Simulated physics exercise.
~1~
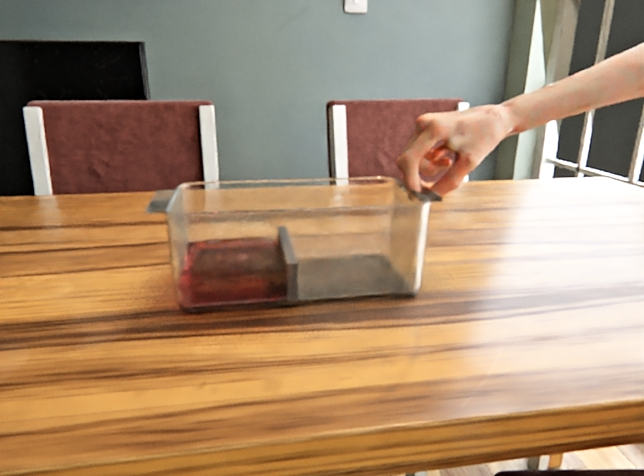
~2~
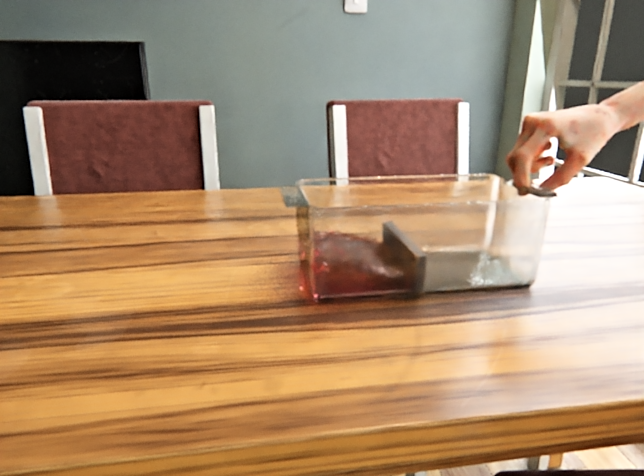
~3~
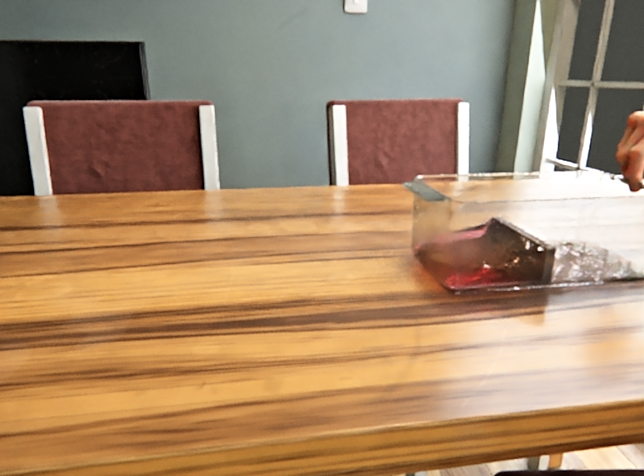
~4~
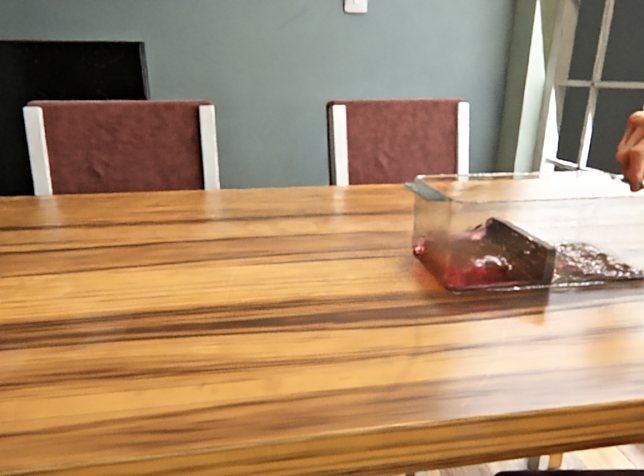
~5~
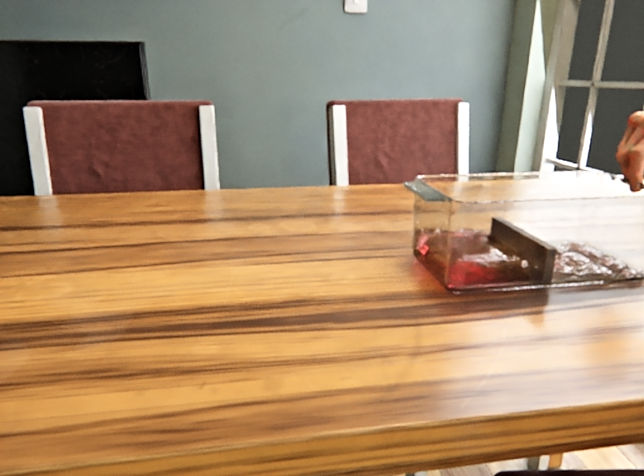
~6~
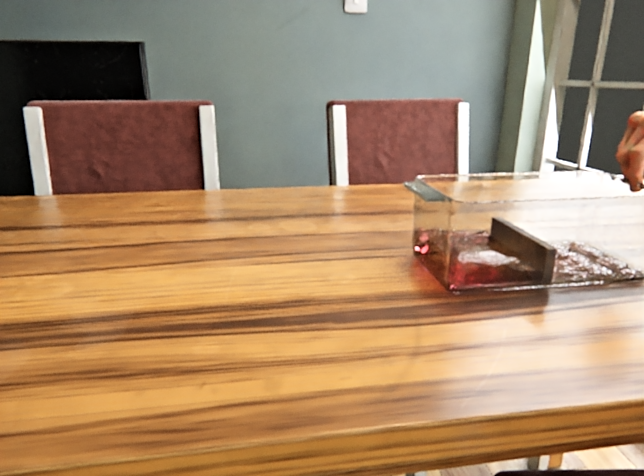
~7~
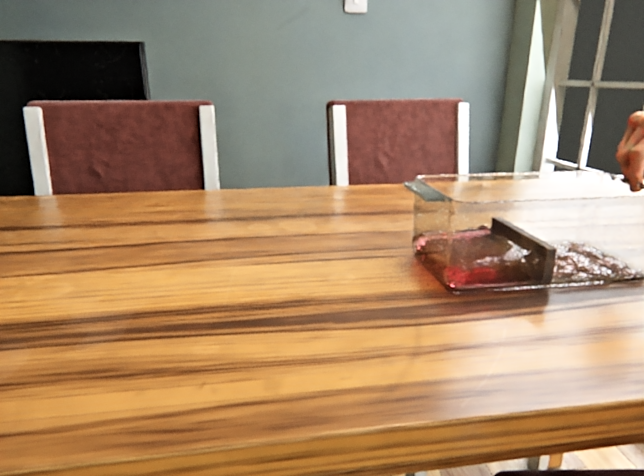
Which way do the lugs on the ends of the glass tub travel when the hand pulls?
The lugs move to the right, along with the rest of the tub.
A clear glass oblong tub, split by a dark divider with reddish-looking water in its left half, sits on a striped wooden table in front of two dark red chairs. A hand gripping the lug at its right end draws it rightwards across the wood. As it slides, the water stirs and surges up around the divider. The tub stops near the right edge of the view, with the hand still beside it, and the water keeps sloshing. At the end the tub is still, most of the water remains on the left, and a little lies on the right.
